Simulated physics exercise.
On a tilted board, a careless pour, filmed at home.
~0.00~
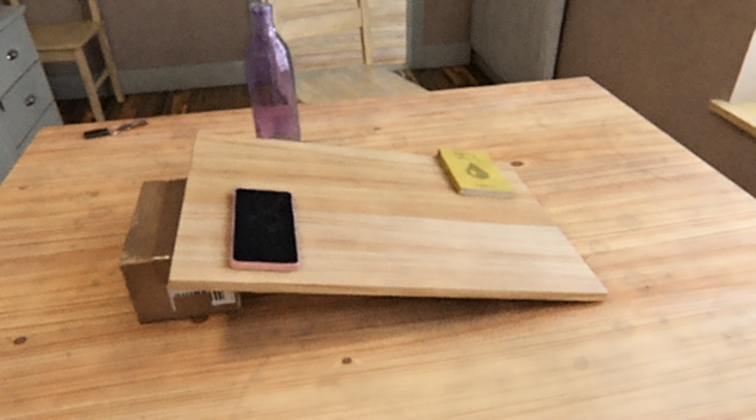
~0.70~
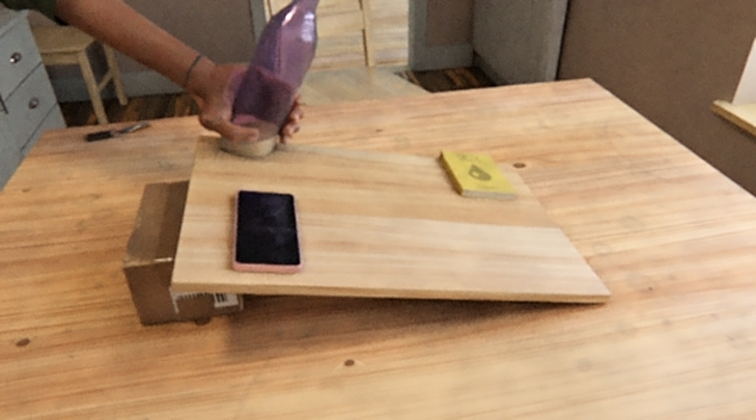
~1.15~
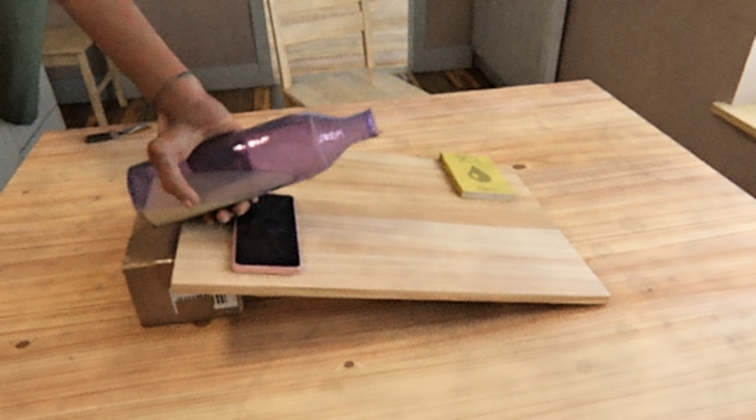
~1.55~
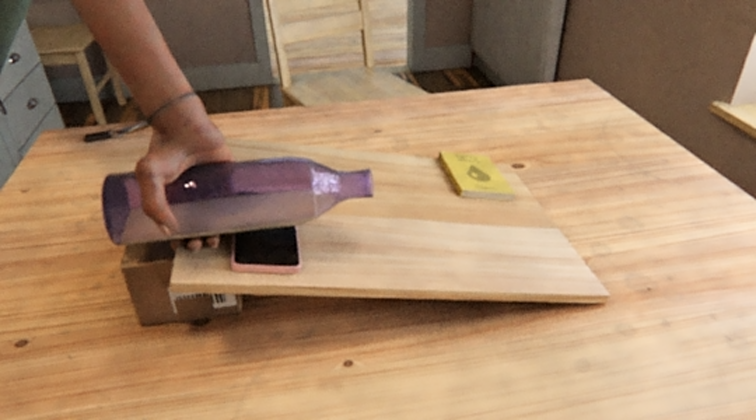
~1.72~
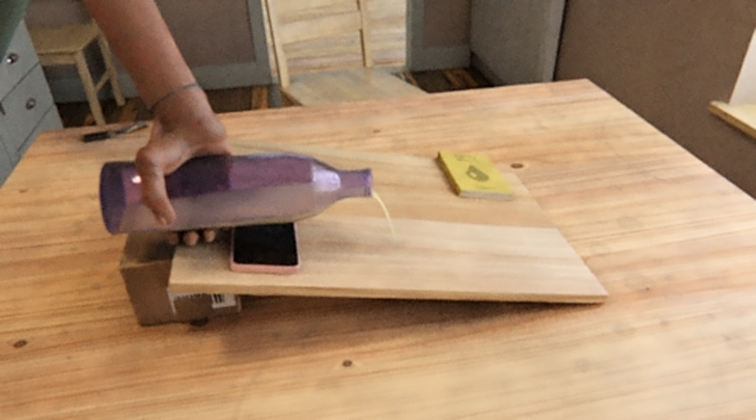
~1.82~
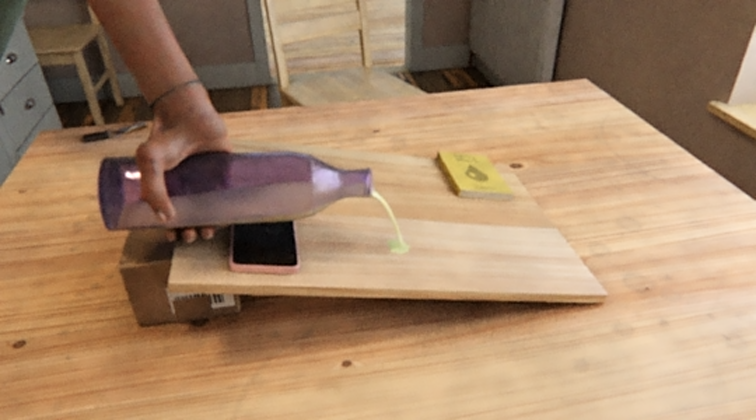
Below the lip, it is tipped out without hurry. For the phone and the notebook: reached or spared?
Phone, spared; notebook, spared.
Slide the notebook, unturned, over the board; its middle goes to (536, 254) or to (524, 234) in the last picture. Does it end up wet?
It gets caught by the spill in the first try and gets caught by the spill in the second.
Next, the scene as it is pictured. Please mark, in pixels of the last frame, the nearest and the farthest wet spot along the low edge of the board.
From (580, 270) to (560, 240).
After 2.6 s, it runs down to the right; the phone is untouched; the notebook is untouched.
After 4.0 s, it runs down to the right and off the end; the phone is untouched; the notebook is untouched.
After 7.6 s, it runs down to the right and off the end; the phone is untouched; the notebook is untouched.
